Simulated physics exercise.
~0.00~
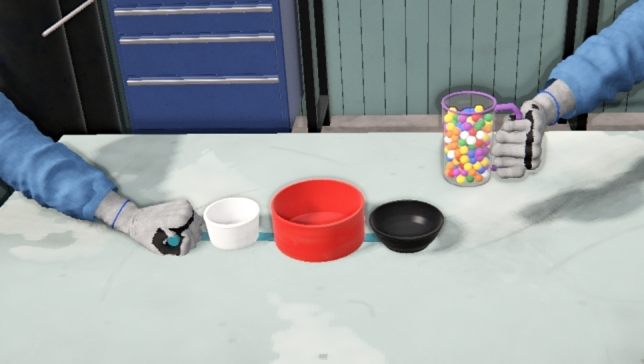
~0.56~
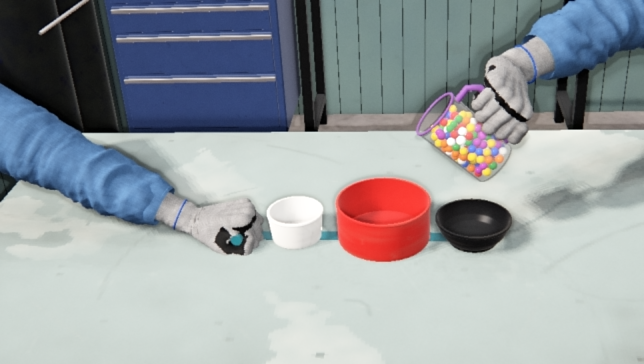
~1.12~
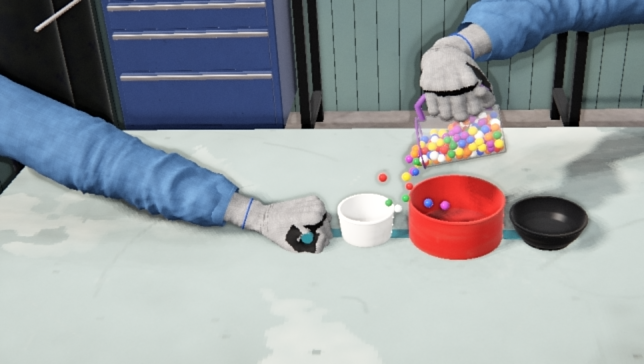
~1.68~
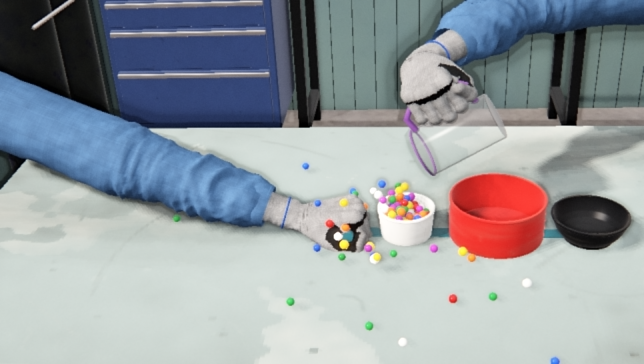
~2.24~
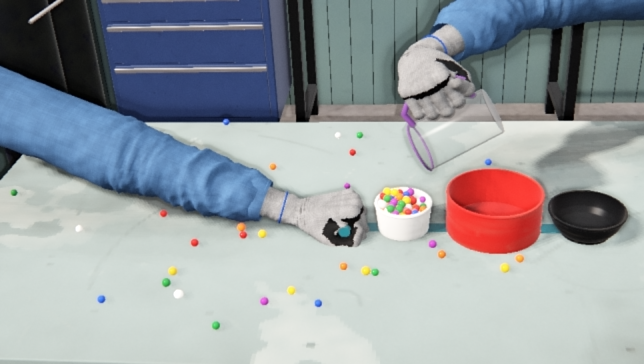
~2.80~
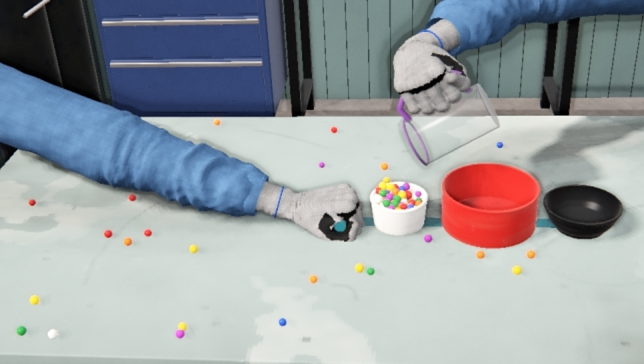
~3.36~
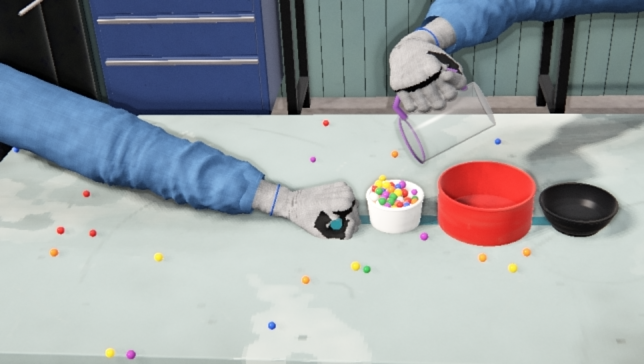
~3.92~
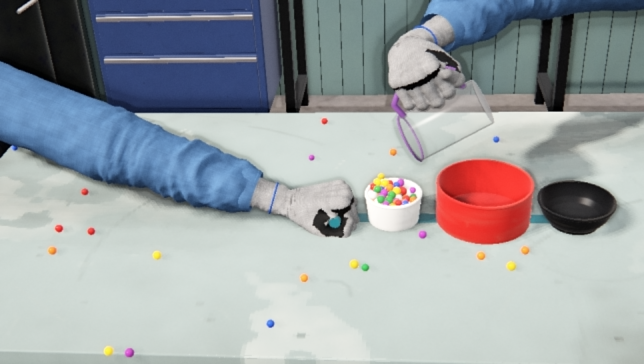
A clear cup with a purple rim and handle, packed with colourful marbles, is held by a gloved hand above a pale tabletop. Another gloved hand, at the left, moves along with a white dish, a red pot and a black bowl as they slide right in a row. The cup tips leftward until the marbles tumble out, and the dishes come to a stop. Most land in the white dish, while others scatter and roll across the table. Finally, the emptied cup stays tilted, the white dish is heaped, the red pot and black bowl look empty, and stray marbles dot the surface.
